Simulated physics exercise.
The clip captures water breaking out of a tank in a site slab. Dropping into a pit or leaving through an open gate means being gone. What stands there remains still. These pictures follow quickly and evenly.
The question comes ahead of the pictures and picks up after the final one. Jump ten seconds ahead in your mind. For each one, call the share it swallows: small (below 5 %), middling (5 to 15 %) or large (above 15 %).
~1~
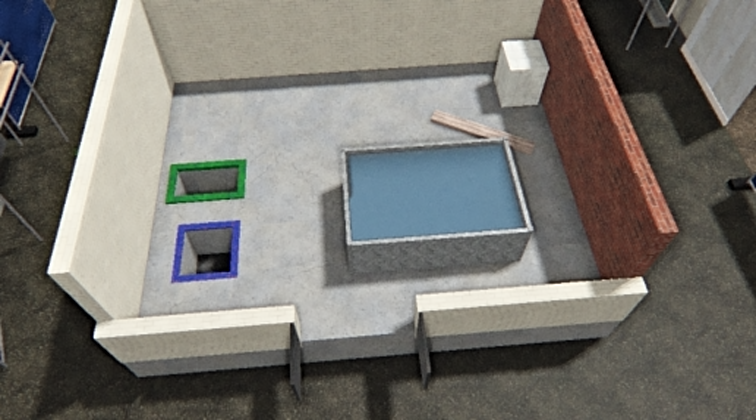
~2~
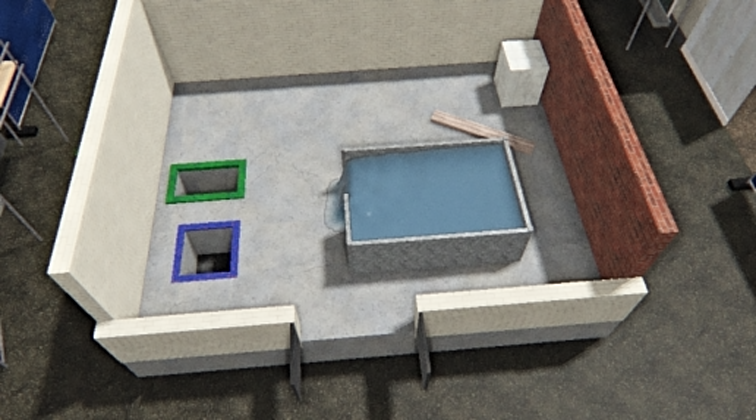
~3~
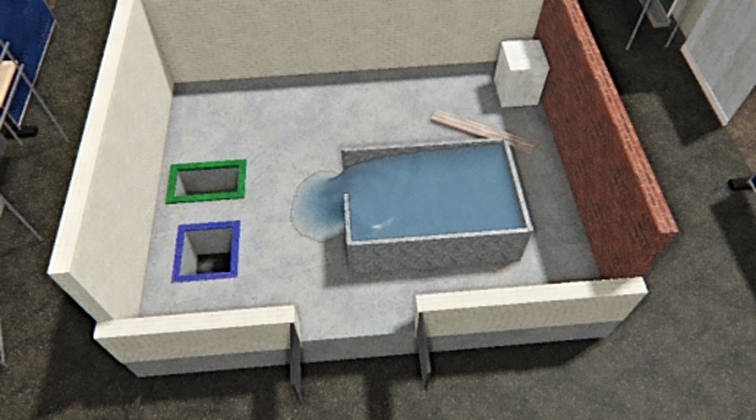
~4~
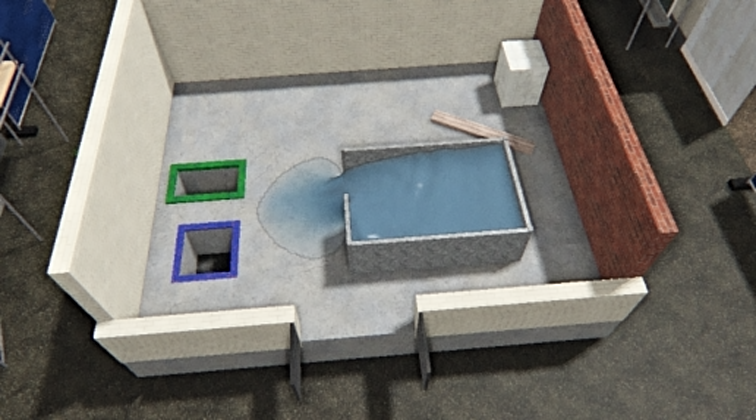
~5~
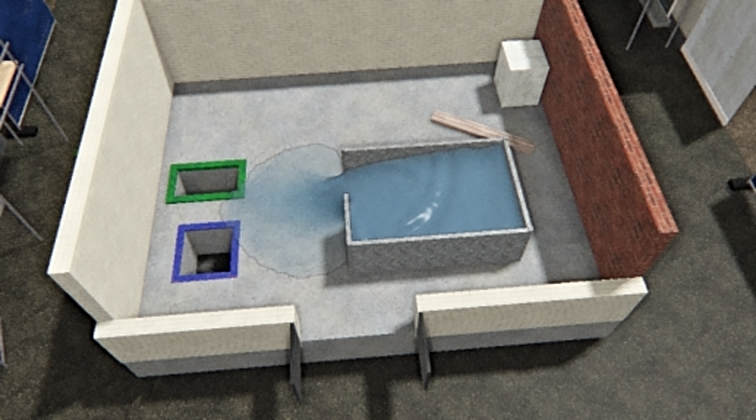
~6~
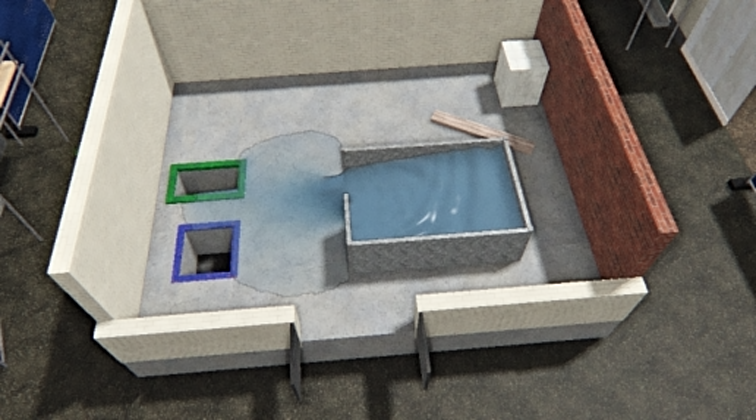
Calls: Gate - small; blue pit - large; green pit - large.
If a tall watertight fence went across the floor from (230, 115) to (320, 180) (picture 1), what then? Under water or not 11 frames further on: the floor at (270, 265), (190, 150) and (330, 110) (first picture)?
In the order you listed them: Soaked, soaked, soaked.
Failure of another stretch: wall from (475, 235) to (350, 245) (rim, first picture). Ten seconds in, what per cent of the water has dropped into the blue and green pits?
Near enough: Blue 4 percent, green 0 percent.
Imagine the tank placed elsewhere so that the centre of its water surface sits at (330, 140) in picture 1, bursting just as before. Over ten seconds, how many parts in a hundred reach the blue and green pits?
After ten seconds: Blue pit at 4 percent, green pit at 30 percent.
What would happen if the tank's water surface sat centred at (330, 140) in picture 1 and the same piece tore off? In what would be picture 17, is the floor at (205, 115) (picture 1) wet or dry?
There: Flooded.
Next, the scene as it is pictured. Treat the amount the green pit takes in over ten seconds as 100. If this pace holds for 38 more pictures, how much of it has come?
It would be roughly 80 percent of the ten-second total.
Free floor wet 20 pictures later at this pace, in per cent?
Some 40 per cent.
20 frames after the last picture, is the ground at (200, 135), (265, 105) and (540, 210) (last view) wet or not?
In turn, the three spots are soaked, soaked and high and dry.
A moment on, water covers 35 % of the floor; the gate 0 %, the blue pit 3 %, the green pit 3 %.
Next, water covers 40 % of the floor; the gate 0 %, the blue pit 7 %, the green pit 6 %.
Then, water covers 40 % of the floor; the gate 0 %, the blue pit 12 %, the green pit 10 %.
Later, water covers 75 % of the floor; the gate 0 %, the blue pit 19 %, the green pit 16 %.
In the end, water covers 90 % of the floor; the gate 1 %, the blue pit 25 %, the green pit 20 %.
